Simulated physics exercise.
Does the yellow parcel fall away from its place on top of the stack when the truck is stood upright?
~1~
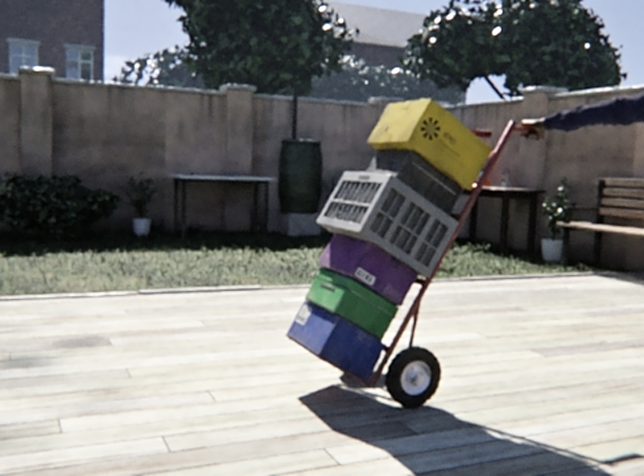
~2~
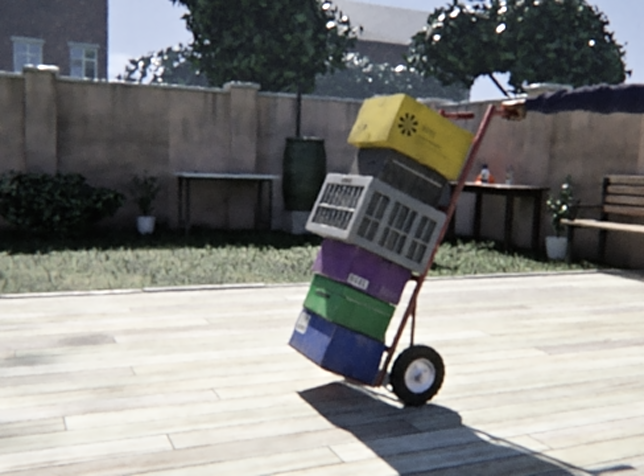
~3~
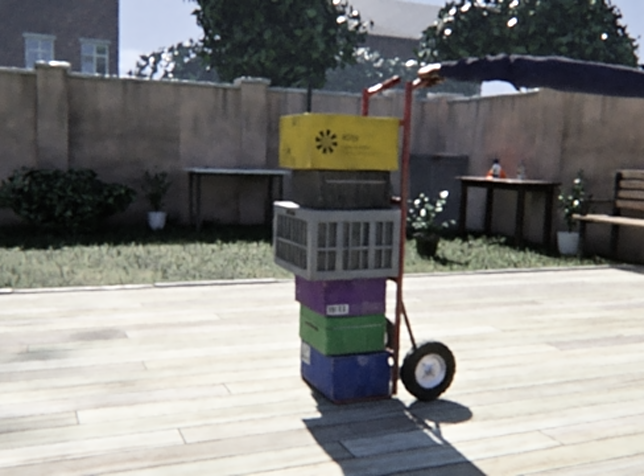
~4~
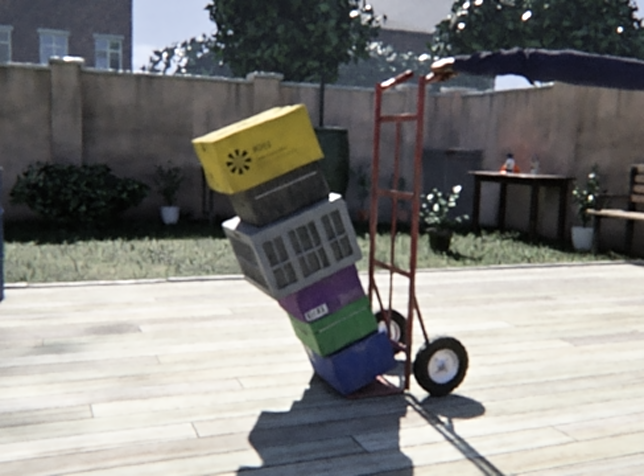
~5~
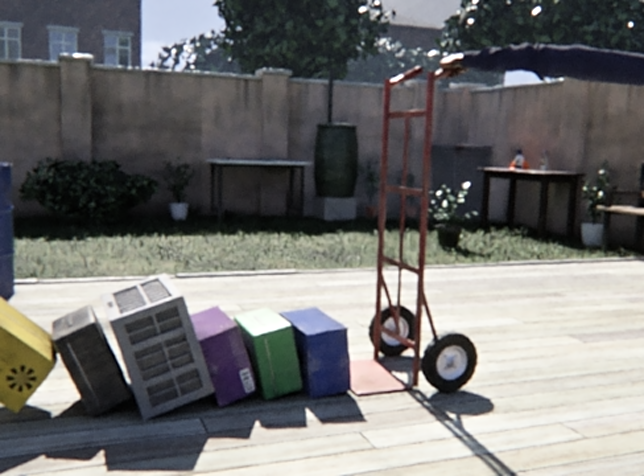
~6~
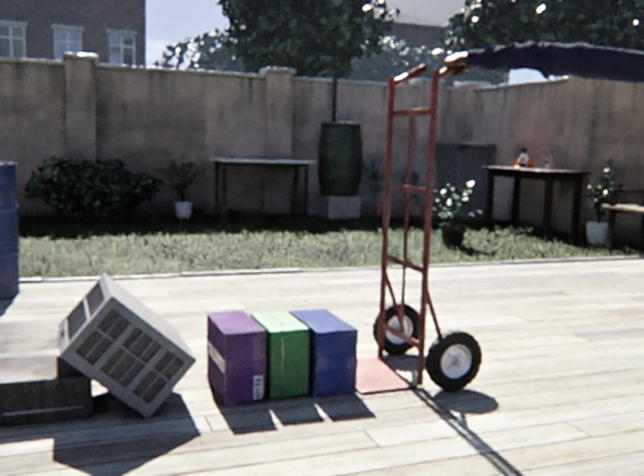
Yes, it tips over to the left with the rest of the stack and drops to the ground well away from the truck.
A dark-sleeved arm swinging a loaded red sack truck upright, its stacked boxes toppling left and ending strewn across the deck.
